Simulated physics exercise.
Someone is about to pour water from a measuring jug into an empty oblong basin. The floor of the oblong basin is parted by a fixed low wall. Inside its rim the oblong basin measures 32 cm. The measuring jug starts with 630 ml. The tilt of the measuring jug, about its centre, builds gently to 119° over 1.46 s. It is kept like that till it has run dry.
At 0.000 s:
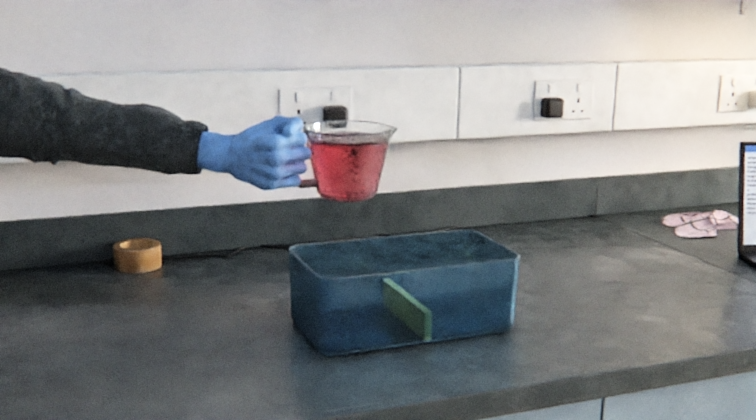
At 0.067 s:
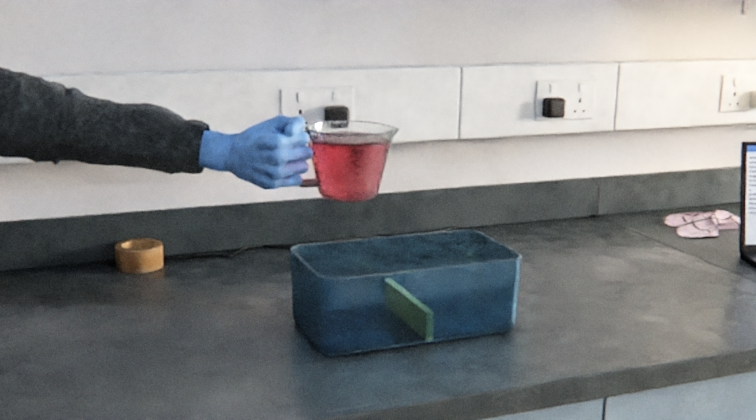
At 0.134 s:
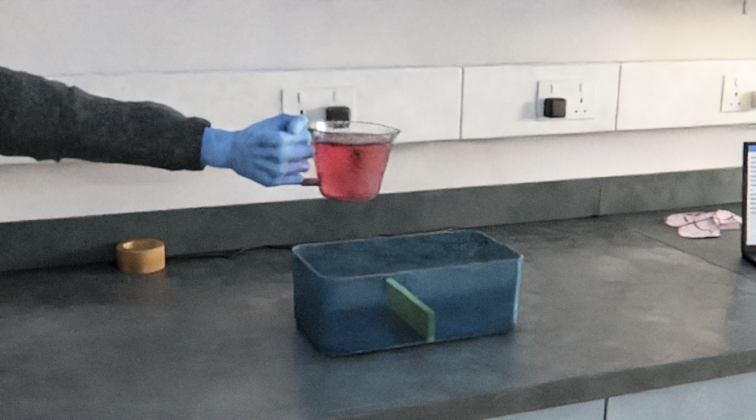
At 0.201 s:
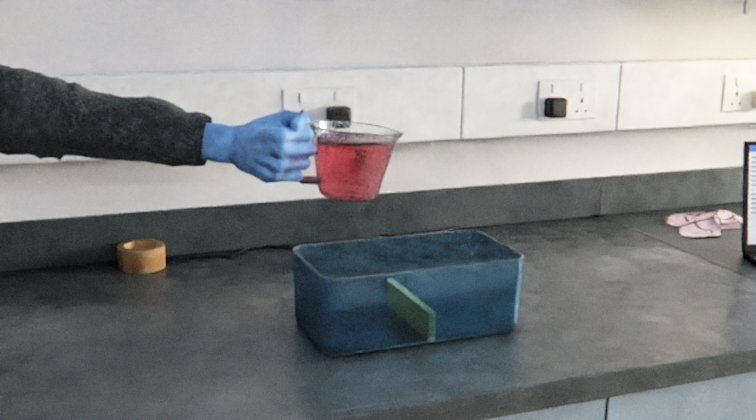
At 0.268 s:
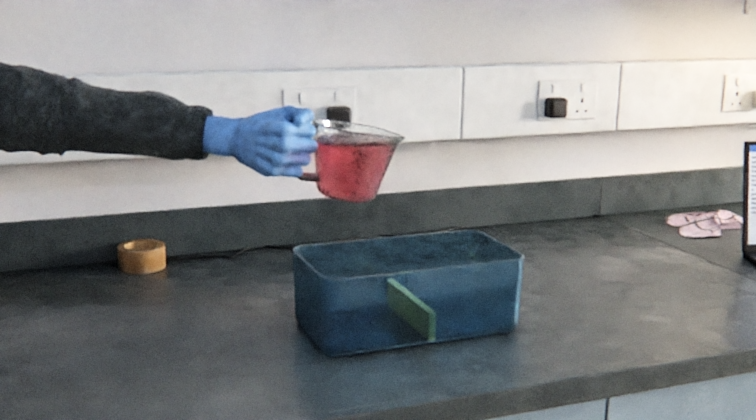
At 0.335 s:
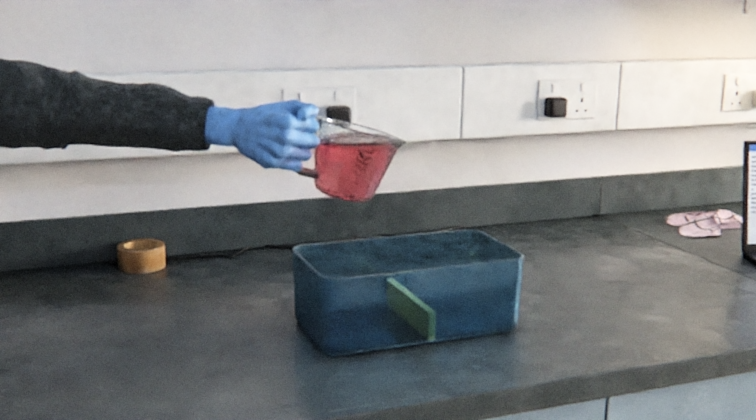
A blue-gloved hand holds a clear measuring jug of red liquid almost level above a blue oblong basin on a dark worktop. The hand then gently tilts the jug, its pouring edge dipping to the right, until it leans modestly, the liquid still inside.
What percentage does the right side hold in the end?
Roughly 84 per cent is past the wall.
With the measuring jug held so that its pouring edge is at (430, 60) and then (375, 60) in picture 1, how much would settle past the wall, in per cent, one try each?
In turn about 65 and 75 per cent.
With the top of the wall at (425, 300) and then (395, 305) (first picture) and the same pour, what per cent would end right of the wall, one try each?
In turn about 65 and 90 per cent.
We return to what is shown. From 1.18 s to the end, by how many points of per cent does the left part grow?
About 7 per cent.
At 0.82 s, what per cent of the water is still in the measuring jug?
About 52 per cent.
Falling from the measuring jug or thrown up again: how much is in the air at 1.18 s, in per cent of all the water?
About 6 per cent.
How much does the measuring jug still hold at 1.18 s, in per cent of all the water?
Near 3 in a hundred.
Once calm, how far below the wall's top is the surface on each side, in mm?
Left about 40 mm, right about 20 mm.
Then, 0.82 s in, the tilt is 71° and 53 per cent is still to pour, 0 is left of the wall and 22 right of it.
Then, 1.18 s in, the tilt is 109° and 3 per cent is still to pour, 8 is left of the wall and 84 right of it.
Then, 1.55 s in, the tilt is 119° and 0 per cent is still to pour, 14 is left of the wall and 85 right of it.
Then, 1.96 s in, the tilt is 119° and 0 per cent is still to pour, 14 is left of the wall and 85 right of it.
Finally, 14 per cent lies left of the wall, 84 right of it and 1 outside.
